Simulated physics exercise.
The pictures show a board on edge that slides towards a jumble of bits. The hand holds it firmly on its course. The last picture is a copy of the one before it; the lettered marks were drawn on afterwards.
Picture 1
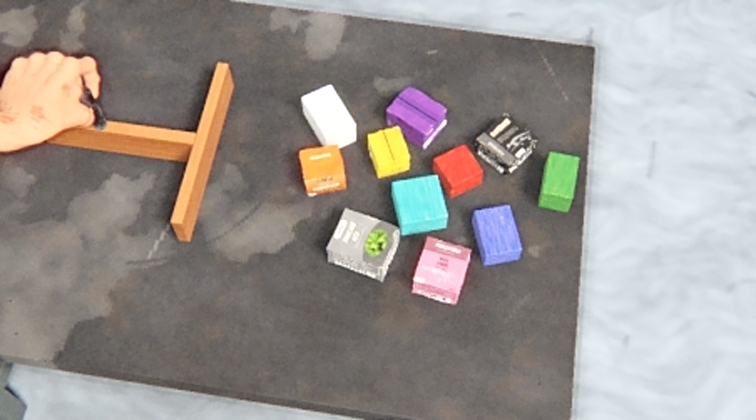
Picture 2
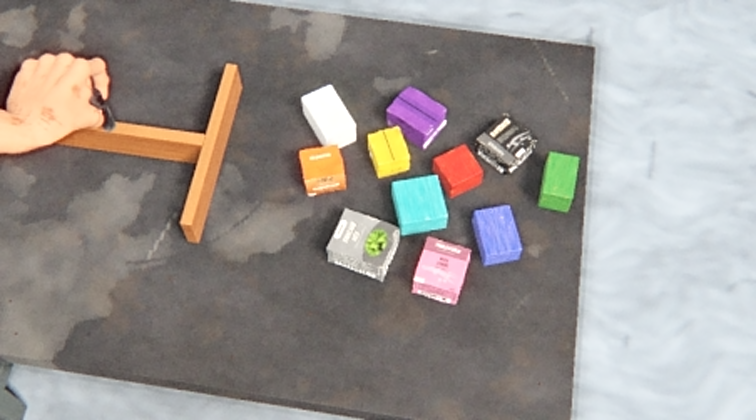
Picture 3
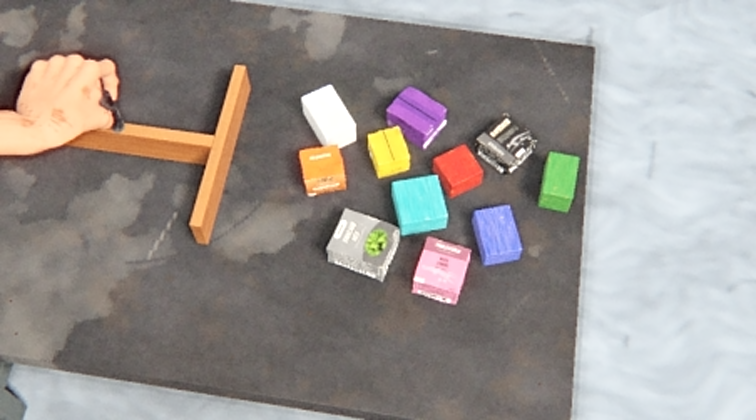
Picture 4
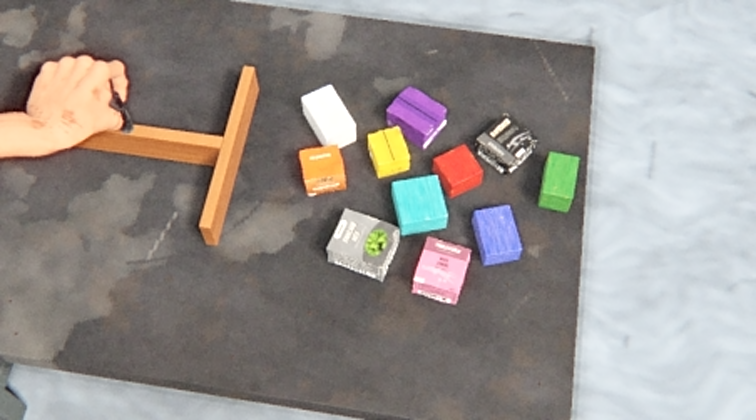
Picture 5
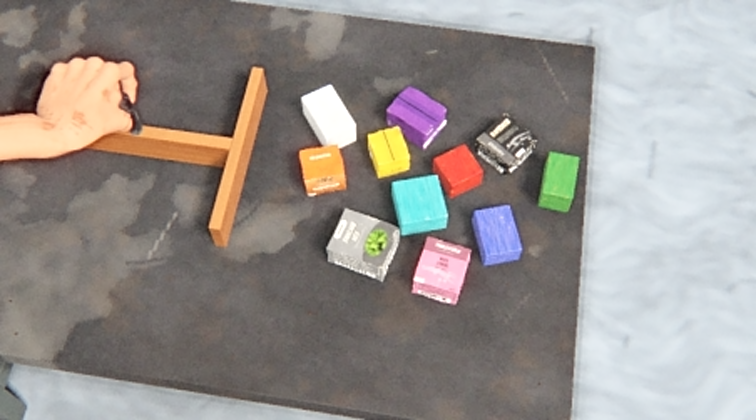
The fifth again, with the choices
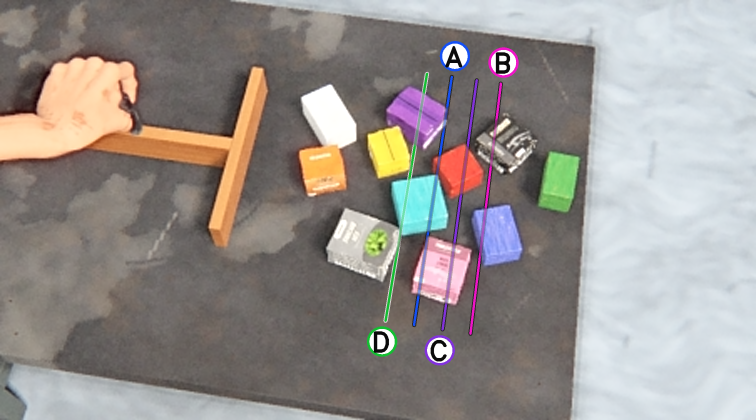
We see a hand holding a T-shaped wooden tool on a dark, stained surface, sliding it slowly a short way to the right, while a cluster of colourful boxes and blocks on the right stays still.
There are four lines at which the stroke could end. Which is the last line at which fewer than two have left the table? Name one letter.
C is the last line within the limit.
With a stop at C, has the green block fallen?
By then, yes.
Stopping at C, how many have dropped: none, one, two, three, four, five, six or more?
By then, one.
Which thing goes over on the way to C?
The green block.
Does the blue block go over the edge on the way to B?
Yes.
On the marked copy, A at (434, 192); B at (487, 200); C at (461, 196); D at (408, 189).
Taking C. A third of the way, board (317, 155); white block (352, 127); orange packet (343, 179).
Two thirds of the way, board (397, 166); blue block (511, 236); black box (516, 140).
When it is over, board (458, 175); green block over the edge; blue block (573, 245); one fallen.
As for the rest, A is within the limit but short; B drops two; D is within the limit but short.
